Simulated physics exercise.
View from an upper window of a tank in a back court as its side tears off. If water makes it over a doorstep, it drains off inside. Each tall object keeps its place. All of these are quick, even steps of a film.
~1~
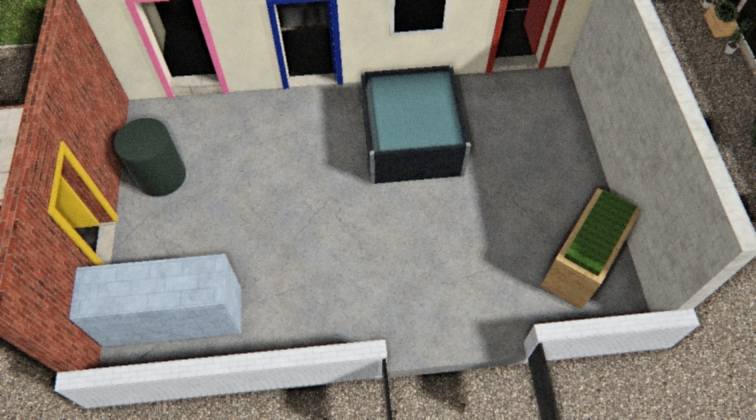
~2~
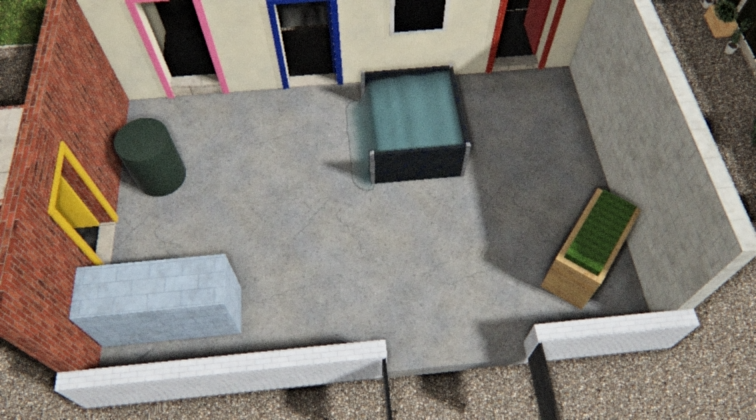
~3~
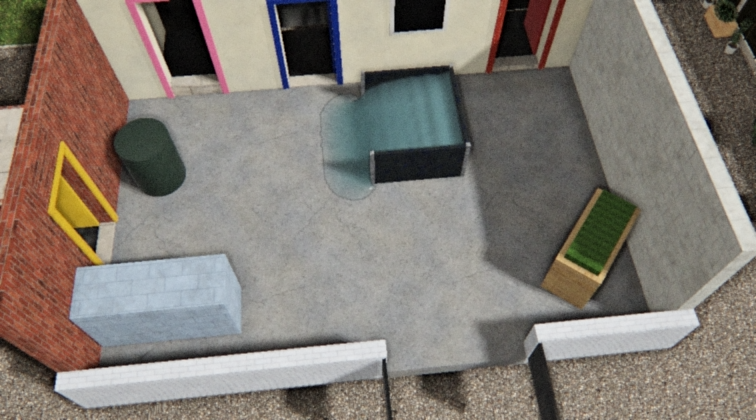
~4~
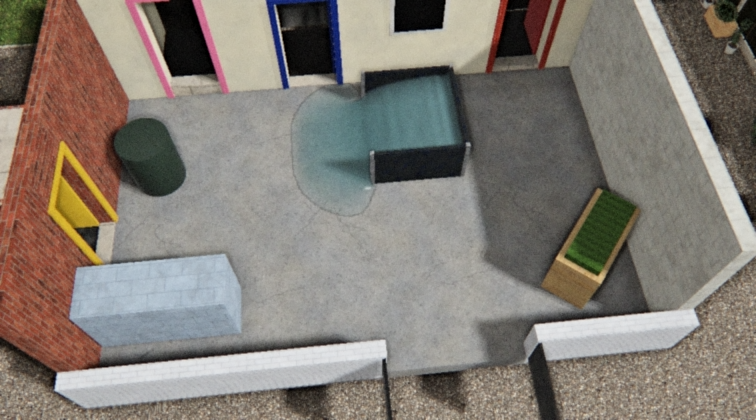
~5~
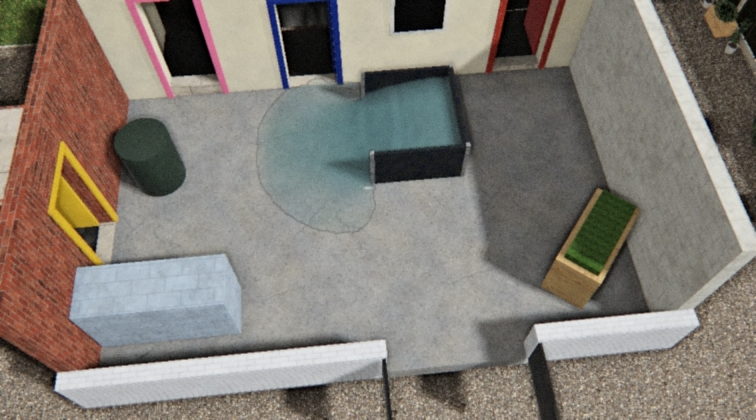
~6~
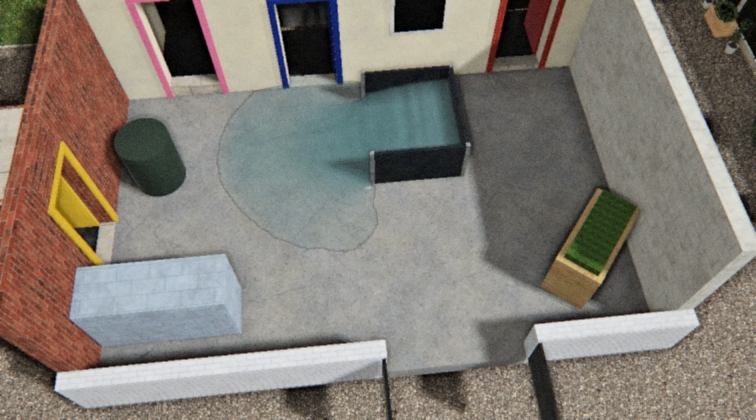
At the start, still blue-green water fills a dark tank near the back wall of a walled court. The tank's left side gives way and water pours out onto the grey paving, then fans leftward and toward the viewer in a widening, rounded sheet as the level in the tank drops.
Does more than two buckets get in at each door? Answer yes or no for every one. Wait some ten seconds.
Red door: No, pink door: No, blue door: Yes, yellow door: Yes.
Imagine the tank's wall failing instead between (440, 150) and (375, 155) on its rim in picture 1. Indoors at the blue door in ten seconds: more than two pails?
At the blue door, the inflow misses the threshold.
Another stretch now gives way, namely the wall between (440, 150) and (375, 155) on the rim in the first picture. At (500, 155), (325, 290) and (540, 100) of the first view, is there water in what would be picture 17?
Result, in sequence: Spared by the spill, sodden, spared by the spill.
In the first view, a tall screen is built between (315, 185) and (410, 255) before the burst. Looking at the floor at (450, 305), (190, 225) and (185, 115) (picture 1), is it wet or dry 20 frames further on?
Taking the three spots in turn, they are unwetted, inundated and inundated.
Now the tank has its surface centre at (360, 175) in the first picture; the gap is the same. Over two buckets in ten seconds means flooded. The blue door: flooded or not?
Result for blue door: It doesn't reach it.
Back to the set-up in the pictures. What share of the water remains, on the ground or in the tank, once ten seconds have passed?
My estimate is some 74 percent.
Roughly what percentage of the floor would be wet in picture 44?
I'd say close to 60 per cent.
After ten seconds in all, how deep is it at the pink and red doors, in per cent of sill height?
The first sits near 10 in a hundred and the second near 10 in a hundred.
A moment on, water covers 35 % of the floor; the red door not reached, the pink door wet at the sill, nothing in, the blue door over two buckets in, the yellow door not reached.
Next, water covers 40 % of the floor; the red door not reached, the pink door wet at the sill, nothing in, the blue door over two buckets in, the yellow door over two buckets in.
Then, water covers 45 % of the floor; the red door not reached, the pink door wet at the sill, nothing in, the blue door over two buckets in, the yellow door far over two buckets in.
Later, water covers 60 % of the floor; the red door not reached, the pink door wet at the sill, nothing in, the blue door over two buckets in, the yellow door far over two buckets in.
In the end, water covers 85 % of the floor; the red door wet at the sill, nothing in, the pink door wet at the sill, nothing in, the blue door far over two buckets in, the yellow door far over two buckets in.
